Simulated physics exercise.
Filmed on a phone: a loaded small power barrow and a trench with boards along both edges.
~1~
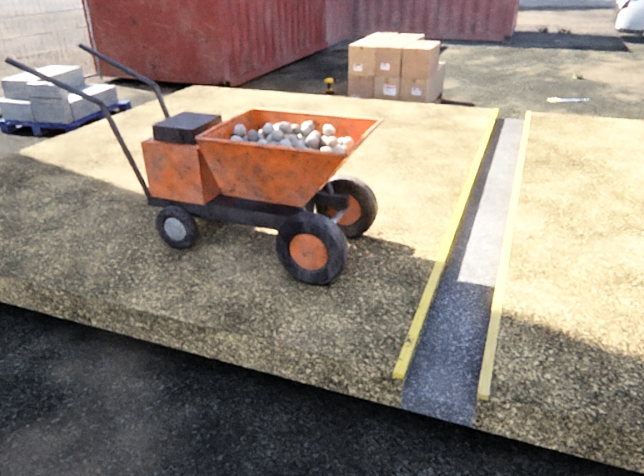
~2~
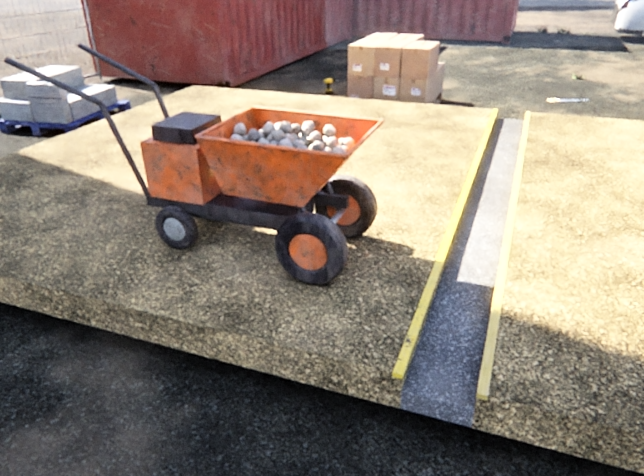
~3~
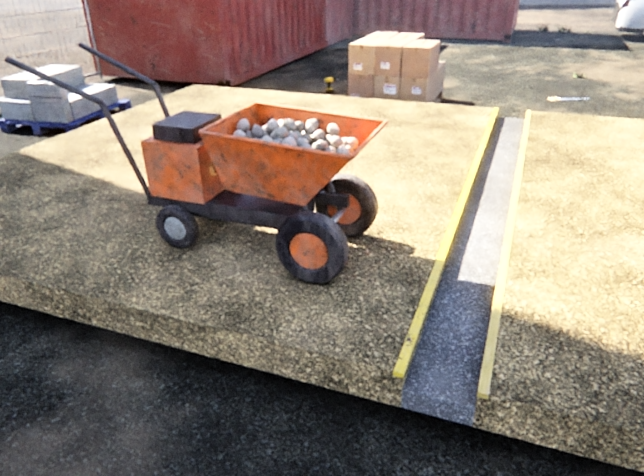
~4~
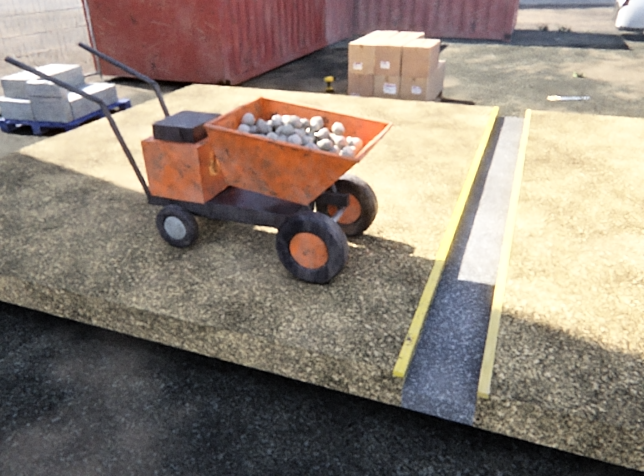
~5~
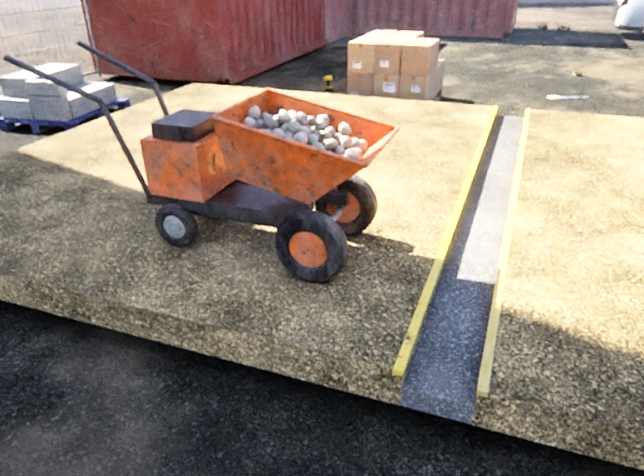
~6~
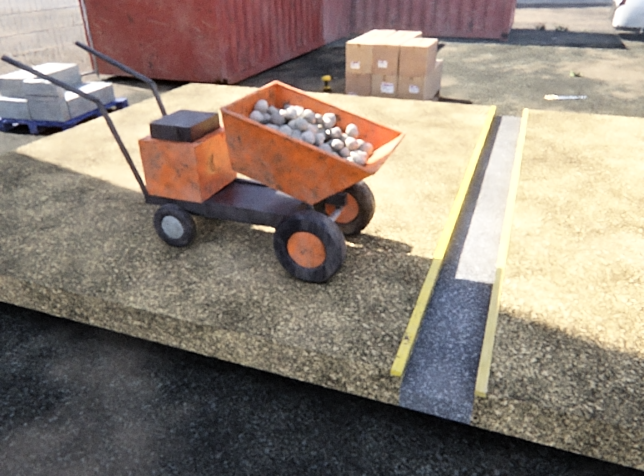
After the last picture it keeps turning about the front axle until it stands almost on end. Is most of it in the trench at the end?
The trench takes over half.
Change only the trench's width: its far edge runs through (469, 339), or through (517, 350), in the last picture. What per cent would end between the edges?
In turn 50 and 80 in a hundred.
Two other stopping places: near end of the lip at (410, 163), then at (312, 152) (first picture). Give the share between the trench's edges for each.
The first gives 10 %, the second 50 %.
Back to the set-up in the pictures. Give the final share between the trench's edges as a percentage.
Near 65 %.
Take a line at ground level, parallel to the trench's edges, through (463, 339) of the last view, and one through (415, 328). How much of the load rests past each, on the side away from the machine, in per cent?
Roughly 20 per cent, and 70 per cent.
Shortly afterwards, skip tipped steeply; the whole lot in the skip.
Next, skip tipped right over; near two thirds in the skip; only a few short of the trench; near a quarter in or heaped over the trench; only a few falling.
Some moments later, skip tipped right over; near a quarter in the skip; a little short of the trench; near two thirds in or heaped over the trench; only a few beyond it.
In the end, skip tipped right over; near a quarter in the skip; a little short of the trench; near two thirds in or heaped over the trench; only a few beyond it.
